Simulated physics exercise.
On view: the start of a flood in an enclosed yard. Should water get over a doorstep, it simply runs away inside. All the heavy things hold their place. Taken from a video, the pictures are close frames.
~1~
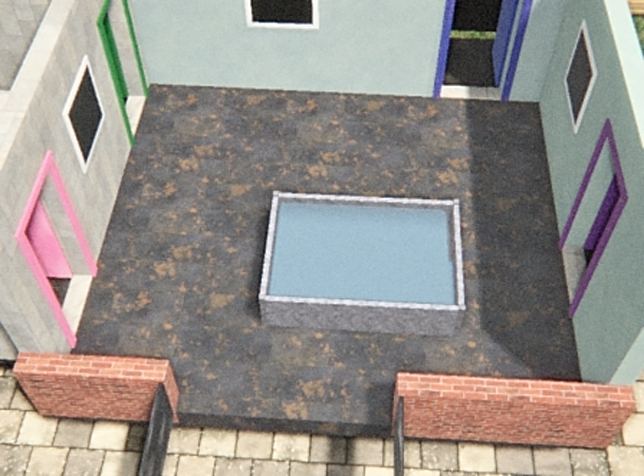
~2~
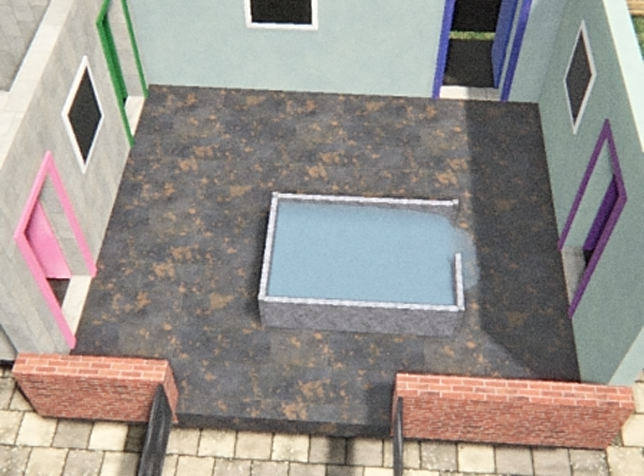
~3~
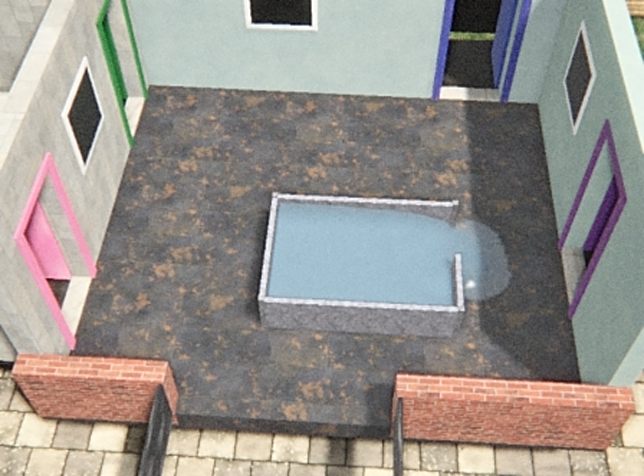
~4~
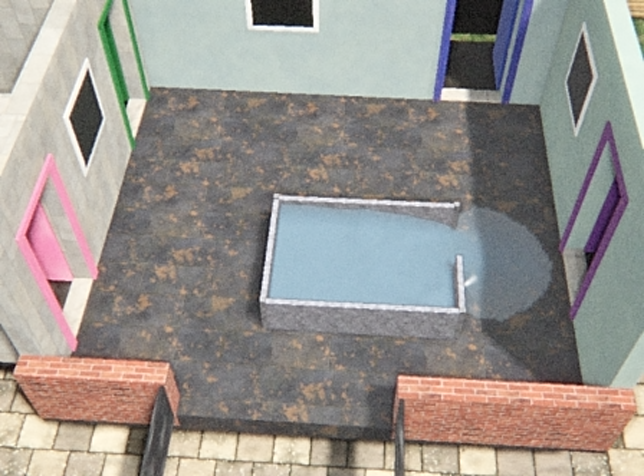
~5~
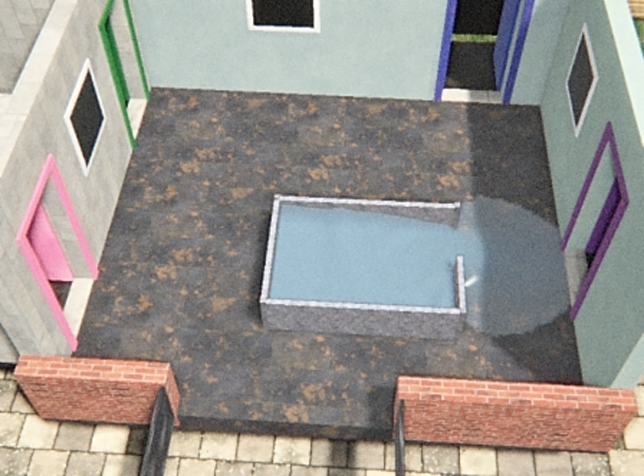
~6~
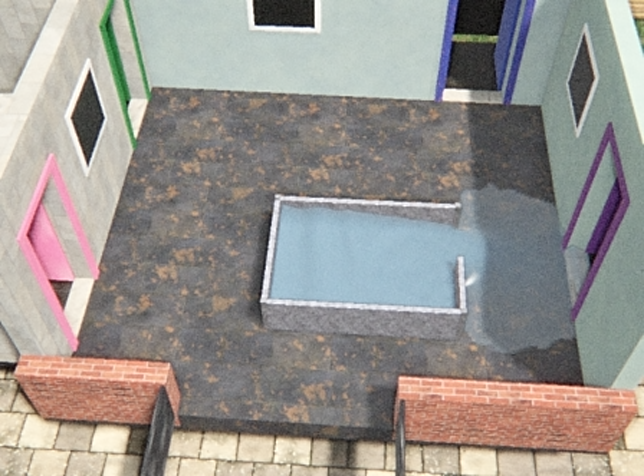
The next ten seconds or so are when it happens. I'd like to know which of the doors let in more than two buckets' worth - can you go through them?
The purple door ends up over two buckets; the pink door ends up within two buckets; the green door ends up within two buckets; the blue door ends up over two buckets.
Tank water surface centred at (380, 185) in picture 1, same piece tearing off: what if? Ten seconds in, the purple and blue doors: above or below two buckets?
Lab note - purple door doesn't reach it; blue door crosses the line.
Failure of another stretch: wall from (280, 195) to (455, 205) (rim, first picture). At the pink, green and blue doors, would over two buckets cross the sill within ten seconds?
My reading: The pink door stays under, the green door lets more in, the blue door lets more in.
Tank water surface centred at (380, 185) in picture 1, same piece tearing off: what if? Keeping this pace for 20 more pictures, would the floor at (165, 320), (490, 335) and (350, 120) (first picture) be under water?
In the order asked: Not reached, reached by the flood, reached by the flood.
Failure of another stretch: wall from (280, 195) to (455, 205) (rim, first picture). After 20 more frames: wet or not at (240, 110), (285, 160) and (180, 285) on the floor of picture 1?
Taken in turn they're swamped, swamped and unwetted.
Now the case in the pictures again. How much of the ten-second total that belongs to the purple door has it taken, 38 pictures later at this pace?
I get 100 per cent.
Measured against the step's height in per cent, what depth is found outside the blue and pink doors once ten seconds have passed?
Roughly 200 and 90 %.
A moment on, water covers 15 % of the floor; the purple door over two buckets in, the pink door not reached, the green door not reached, the blue door not reached.
Next, water covers 20 % of the floor; the purple door far over two buckets in, the pink door not reached, the green door not reached, the blue door wet at the sill, nothing in.
Then, water covers 35 % of the floor; the purple door far over two buckets in, the pink door not reached, the green door not reached, the blue door over two buckets in.
Later, water covers 65 % of the floor; the purple door far over two buckets in, the pink door not reached, the green door not reached, the blue door far over two buckets in.
In the end, water covers 95 % of the floor; the purple door far over two buckets in, the pink door wet at the sill, nothing in, the green door wet at the sill, nothing in, the blue door far over two buckets in.
